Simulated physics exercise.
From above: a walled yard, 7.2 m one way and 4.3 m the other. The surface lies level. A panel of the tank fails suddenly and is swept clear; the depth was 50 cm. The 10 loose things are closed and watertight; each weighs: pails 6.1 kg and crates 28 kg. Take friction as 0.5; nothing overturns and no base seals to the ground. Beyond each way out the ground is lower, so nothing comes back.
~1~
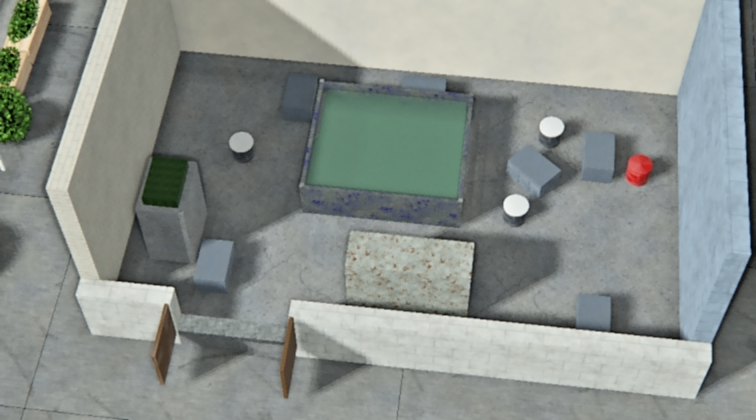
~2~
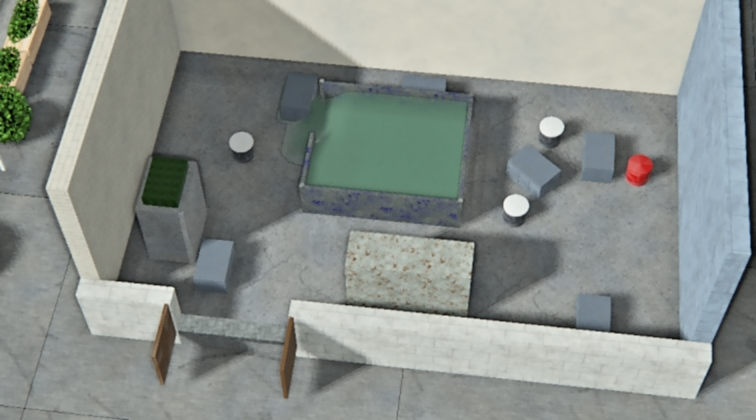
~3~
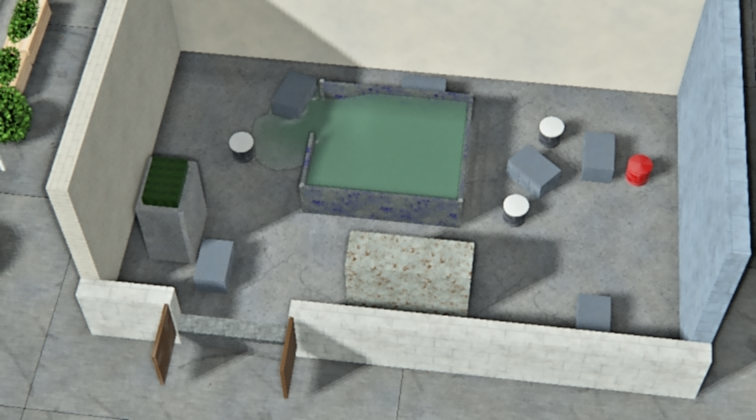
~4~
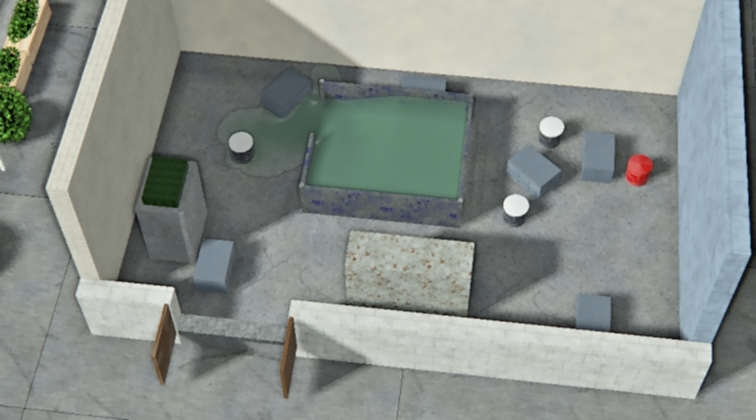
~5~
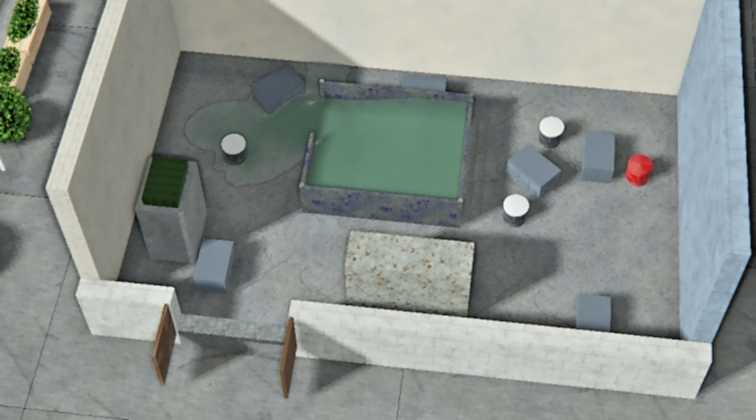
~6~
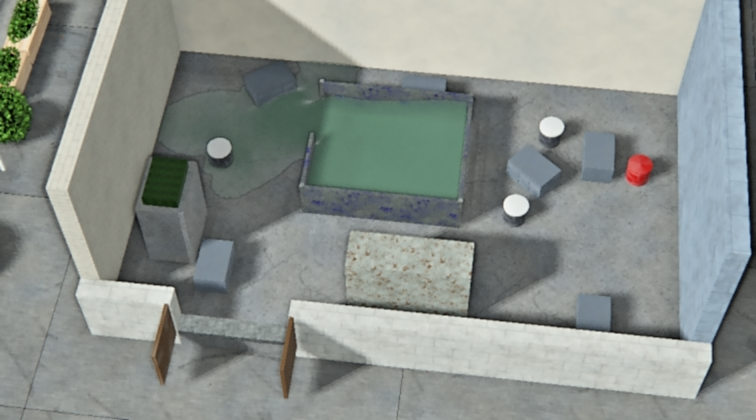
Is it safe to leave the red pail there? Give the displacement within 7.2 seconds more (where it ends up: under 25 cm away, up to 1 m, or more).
The red pail barely shifts.
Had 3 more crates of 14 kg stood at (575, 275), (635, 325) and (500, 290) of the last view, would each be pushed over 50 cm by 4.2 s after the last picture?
In turn: Less, less, less.
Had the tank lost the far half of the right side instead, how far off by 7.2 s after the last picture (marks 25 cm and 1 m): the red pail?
Then the red pail ends far away.
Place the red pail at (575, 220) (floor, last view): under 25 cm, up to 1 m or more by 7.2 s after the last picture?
It holds its place.
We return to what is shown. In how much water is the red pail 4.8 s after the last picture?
Roughly 0 cm.
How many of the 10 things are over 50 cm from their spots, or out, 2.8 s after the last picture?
2 of them.
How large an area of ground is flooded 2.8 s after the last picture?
Some 14 m2.
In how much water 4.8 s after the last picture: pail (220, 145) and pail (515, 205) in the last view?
Roughly 8 and 0 cm.
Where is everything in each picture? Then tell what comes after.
The first frame shows the red pail at (641, 164), on the bottom; 3.4 m2 under water; 0 of 10 have shifted.
The second frame shows the red pail at (641, 164) rests on the ground; water covers 3.8 m2; 0 of 10 have shifted.
The third frame shows the red pail at (641, 164) rests on the ground; 4.2 m2 under water; 1 of 10 have shifted.
The fourth frame shows the red pail at (641, 164) rests on the ground; 4.8 m2 under water; 1 of 10 have shifted.
The fifth frame shows the red pail at (641, 164) rests on the ground; water covers 5.5 m2; 2 of 10 have shifted.
The sixth frame shows the red pail at (641, 164), on the bottom; water covers 6.4 m2; 2 of 10 have shifted.
Then, 0.9 s after the last picture the red pail is near (641, 164), 0.0 m from its start, aground; 0 of 10 are out; 1 afloat.
Then, 2.8 s after the last picture the red pail is near (641, 164), 0.0 m from its start, aground; 0 of 10 are out; 2 afloat.
Then, 4.8 s after the last picture the red pail is near (641, 164), 0.0 m from its start, aground; 0 of 10 are out; 2 afloat.
Then, 7.2 s after the last picture the red pail is near (641, 164), 0.0 m from its start, aground; 0 of 10 are out; 2 afloat.
